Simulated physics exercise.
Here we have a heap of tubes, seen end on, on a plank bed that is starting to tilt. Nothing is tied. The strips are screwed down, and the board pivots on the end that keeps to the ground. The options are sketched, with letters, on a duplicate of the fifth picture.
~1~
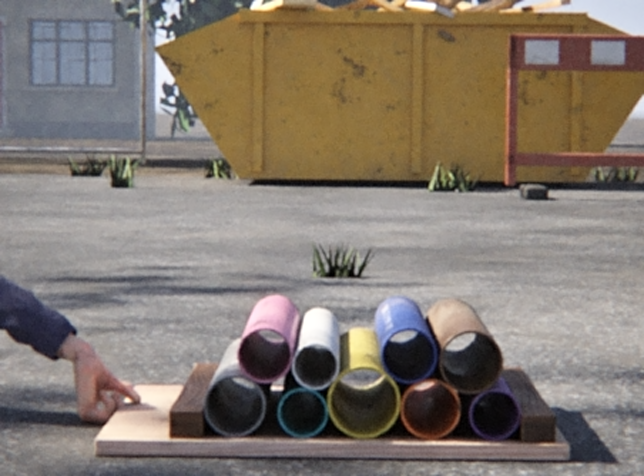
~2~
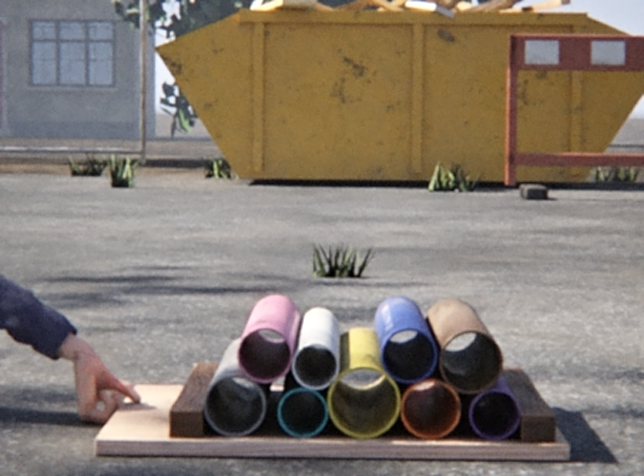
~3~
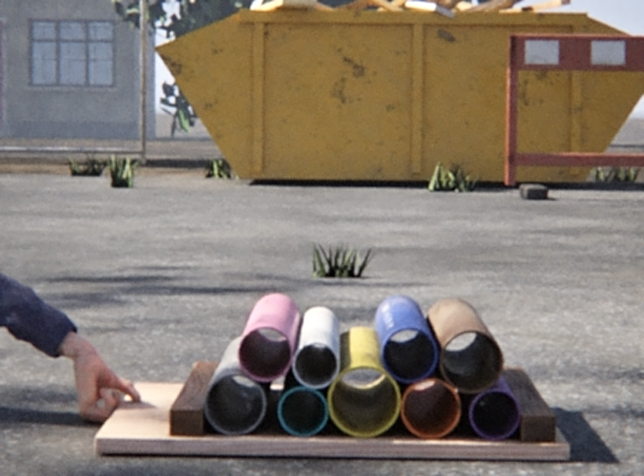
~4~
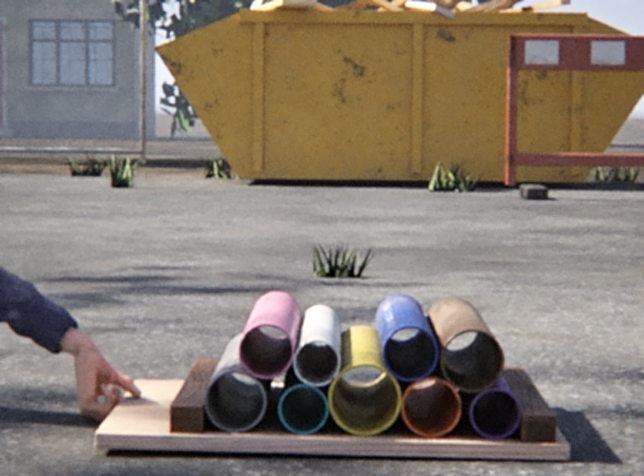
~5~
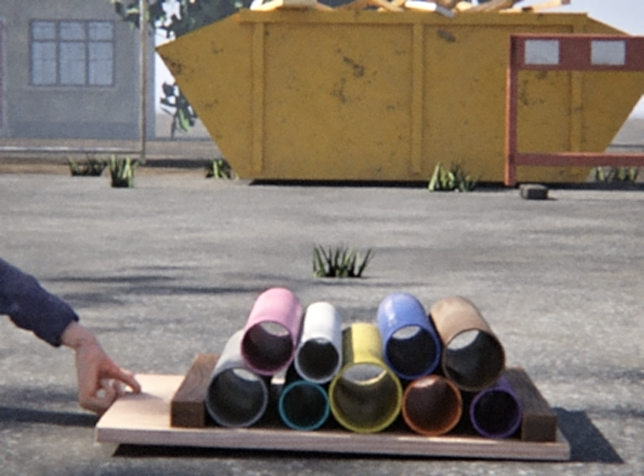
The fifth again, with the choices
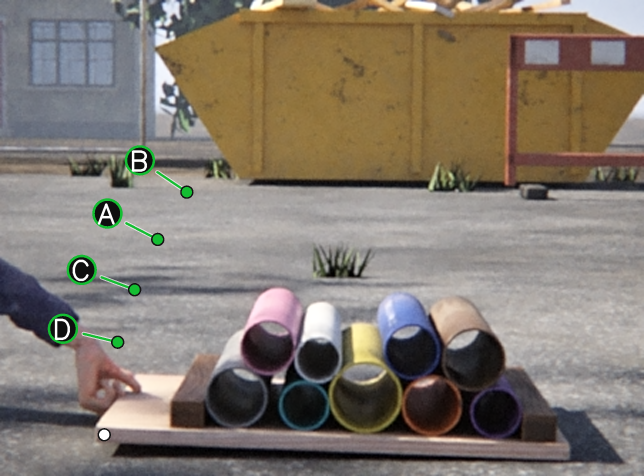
A hand at the left held the end of a wooden board stacked with colourful tubes, keeping nearly still at first, then raised that end slightly, and the tubes tilted gently along with it.
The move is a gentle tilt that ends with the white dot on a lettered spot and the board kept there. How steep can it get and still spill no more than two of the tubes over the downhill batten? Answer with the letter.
The highest mark that will do is C.
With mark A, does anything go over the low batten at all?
At A: Yes.
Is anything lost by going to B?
At B: Yes.
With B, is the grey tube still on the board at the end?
Yes, with B.
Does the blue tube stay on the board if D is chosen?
Yes.
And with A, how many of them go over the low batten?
At A the number is three.
On the copy, A at (157, 239); B at (187, 192); C at (135, 290); D at (118, 342); the white dot at (104, 435).
On C. First, board at 14°.
Then, board at 20°.
Finally, board at 20°, one over the low batten (brown).
By contrast, A three over the low batten (brown, blue, white); B three over the low batten (brown, blue, white); D one over the low batten (brown).
